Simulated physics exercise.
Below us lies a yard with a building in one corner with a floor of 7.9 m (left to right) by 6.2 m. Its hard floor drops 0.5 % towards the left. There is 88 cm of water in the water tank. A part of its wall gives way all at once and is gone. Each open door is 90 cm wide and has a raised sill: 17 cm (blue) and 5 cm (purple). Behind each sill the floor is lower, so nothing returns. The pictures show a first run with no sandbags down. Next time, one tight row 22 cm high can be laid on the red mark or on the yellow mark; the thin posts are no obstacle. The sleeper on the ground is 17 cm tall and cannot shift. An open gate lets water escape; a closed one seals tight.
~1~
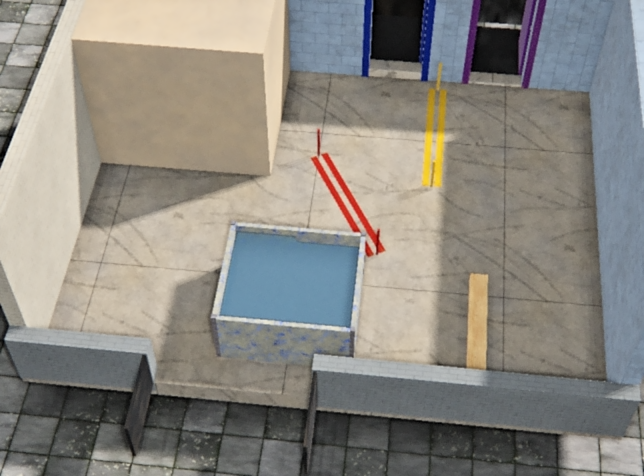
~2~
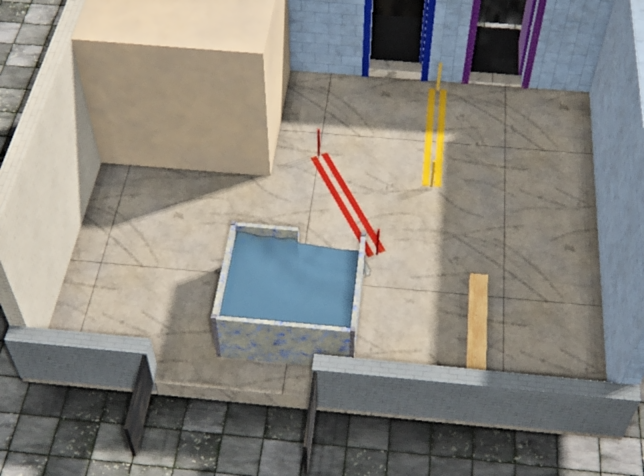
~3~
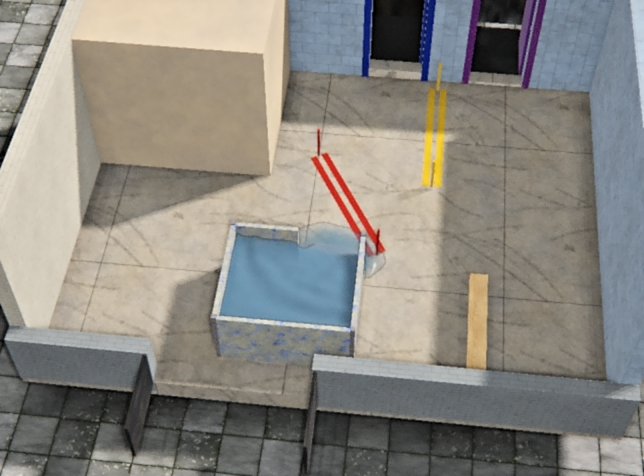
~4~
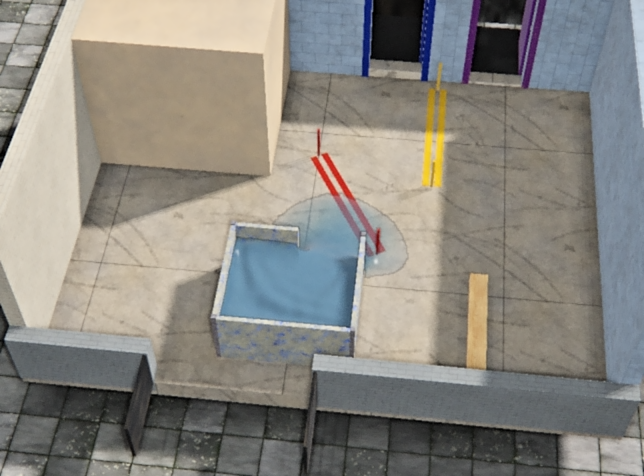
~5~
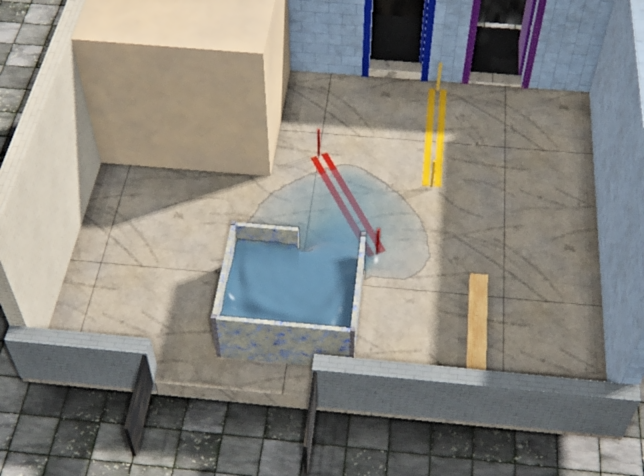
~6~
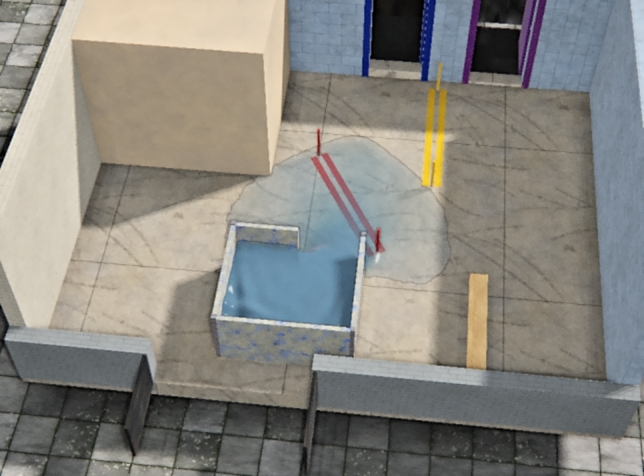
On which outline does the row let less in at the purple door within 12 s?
Lay them on the yellow one.
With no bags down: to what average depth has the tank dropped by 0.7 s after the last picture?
About 51 cm.
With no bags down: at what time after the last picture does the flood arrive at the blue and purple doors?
Blue 0.4 s, purple 1.0 s.
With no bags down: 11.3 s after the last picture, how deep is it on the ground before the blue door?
Roughly 6.5 cm deep.
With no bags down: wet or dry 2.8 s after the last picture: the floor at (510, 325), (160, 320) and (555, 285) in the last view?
In turn: Not reached, not reached, dry.
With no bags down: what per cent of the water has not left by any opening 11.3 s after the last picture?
Some 90 per cent remains.
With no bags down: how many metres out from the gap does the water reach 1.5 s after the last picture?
Roughly 5.6 m.
Then, 0.7 s after the last picture water covers 40 % of the floor and is deepest (40 cm) near (335, 267) in the run without bags; in at the purple door, 0 L with no bags, 0 L with the row on red, 0 L on yellow.
Then, 1.5 s after the last picture water covers 50 % of the floor and is deepest (40 cm) near (295, 86) in the run without bags; in at the purple door, 17 L with no bags, 0 L with the row on red, 0 L on yellow.
Then, 2.8 s after the last picture water covers 55 % of the floor and is deepest (22 cm) near (290, 116) in the run without bags; in at the purple door, 62 L with no bags, 16 L with the row on red, 0 L on yellow.
Then, 6.3 s after the last picture water covers 80 % of the floor and is deepest (17 cm) near (504, 400) in the run without bags; in at the purple door, 124 L with no bags, 23 L with the row on red, 10 L on yellow.
Then, 11.3 s after the last picture water covers 95 % of the floor and is deepest (10 cm) near (504, 400) in the run without bags; in at the purple door, 168 L with no bags, 35 L with the row on red, 15 L on yellow.
